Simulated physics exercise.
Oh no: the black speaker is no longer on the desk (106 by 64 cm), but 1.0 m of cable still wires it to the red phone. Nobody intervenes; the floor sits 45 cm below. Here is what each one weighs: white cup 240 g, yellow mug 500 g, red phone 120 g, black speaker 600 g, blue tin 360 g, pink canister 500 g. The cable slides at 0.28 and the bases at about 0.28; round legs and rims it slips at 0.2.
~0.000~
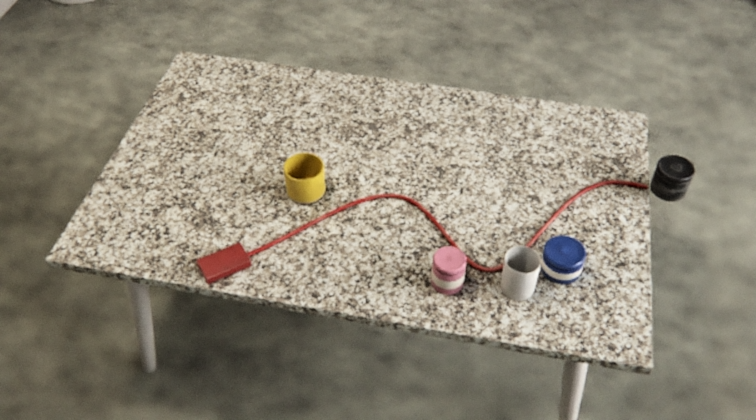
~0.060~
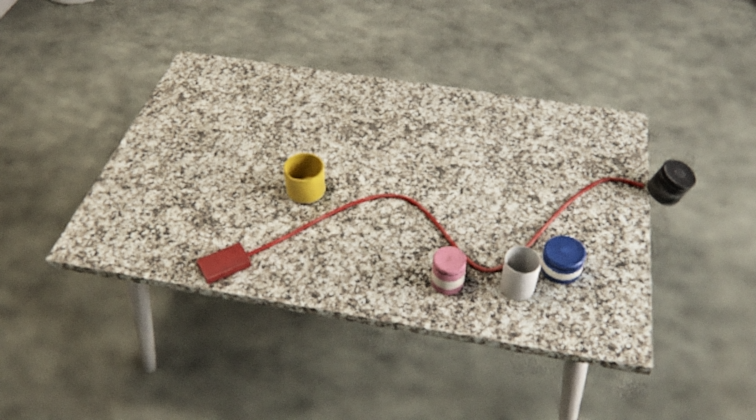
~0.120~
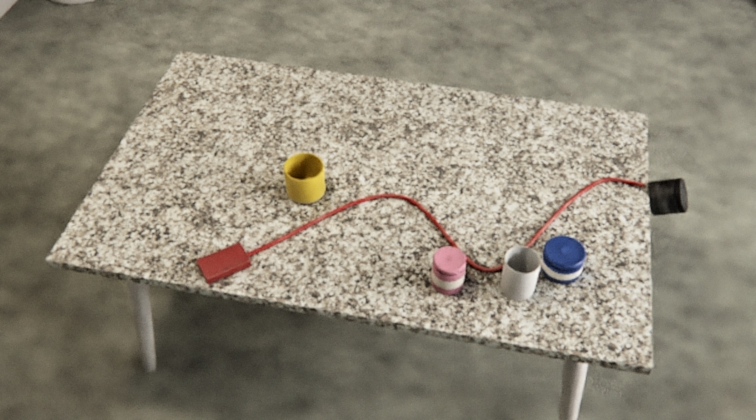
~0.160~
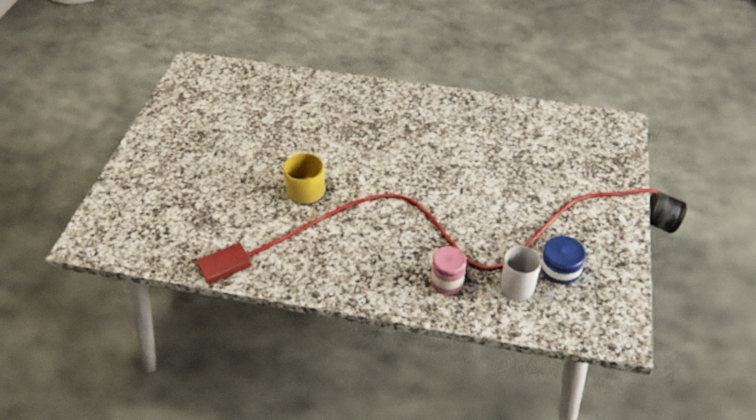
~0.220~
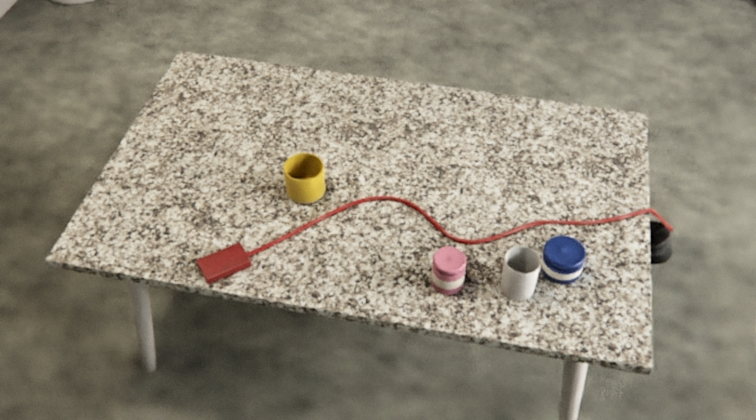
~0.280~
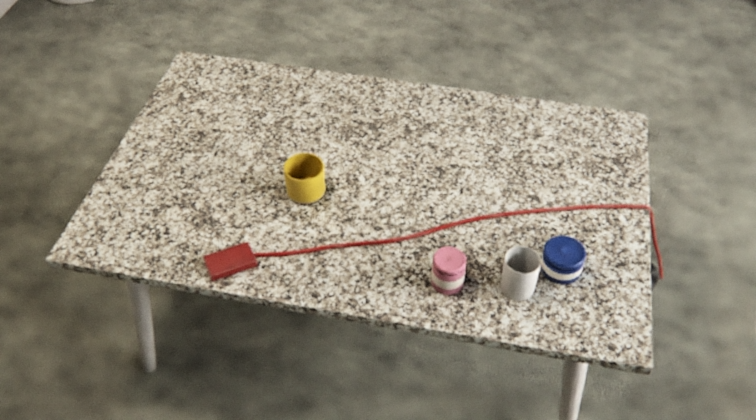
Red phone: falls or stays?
Oh, that one heads down.
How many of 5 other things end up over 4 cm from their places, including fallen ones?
My count is 1.
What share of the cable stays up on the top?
Roughly 0 percent of the cable.
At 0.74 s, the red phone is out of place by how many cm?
Lab note - red phone, over the edge.
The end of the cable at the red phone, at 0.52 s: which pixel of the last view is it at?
(560, 227), give or take.
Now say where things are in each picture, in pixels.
In the first frame, red phone (223, 260); cable runs through (598, 185) (537, 236) (393, 196) (302, 228).
In the second frame, black speaker (676, 171); cable runs through (596, 183) (302, 228).
In the third frame, black speaker (668, 197); cable runs through (596, 183) (302, 228).
In the fourth frame, black speaker (664, 212); cable runs through (612, 194) (302, 228).
In the fifth frame, black speaker (654, 243); cable runs through (476, 242) (302, 228).
In the sixth frame, red phone (230, 258); cable runs through (621, 206) (519, 212) (422, 234) (318, 249).
By 0.5 s, the cable's tail end at (560, 227); red phone 57 cm off its start, black speaker over the edge.
By 0.7 s, the cable has left the top; red phone over the edge, black speaker over the edge.
By 1.0 s, the cable has left the top; red phone over the edge, black speaker over the edge.
By 1.2 s, the cable has left the top; red phone over the edge, black speaker over the edge.
By 2.4 s, the cable has left the top; red phone over the edge, black speaker over the edge.
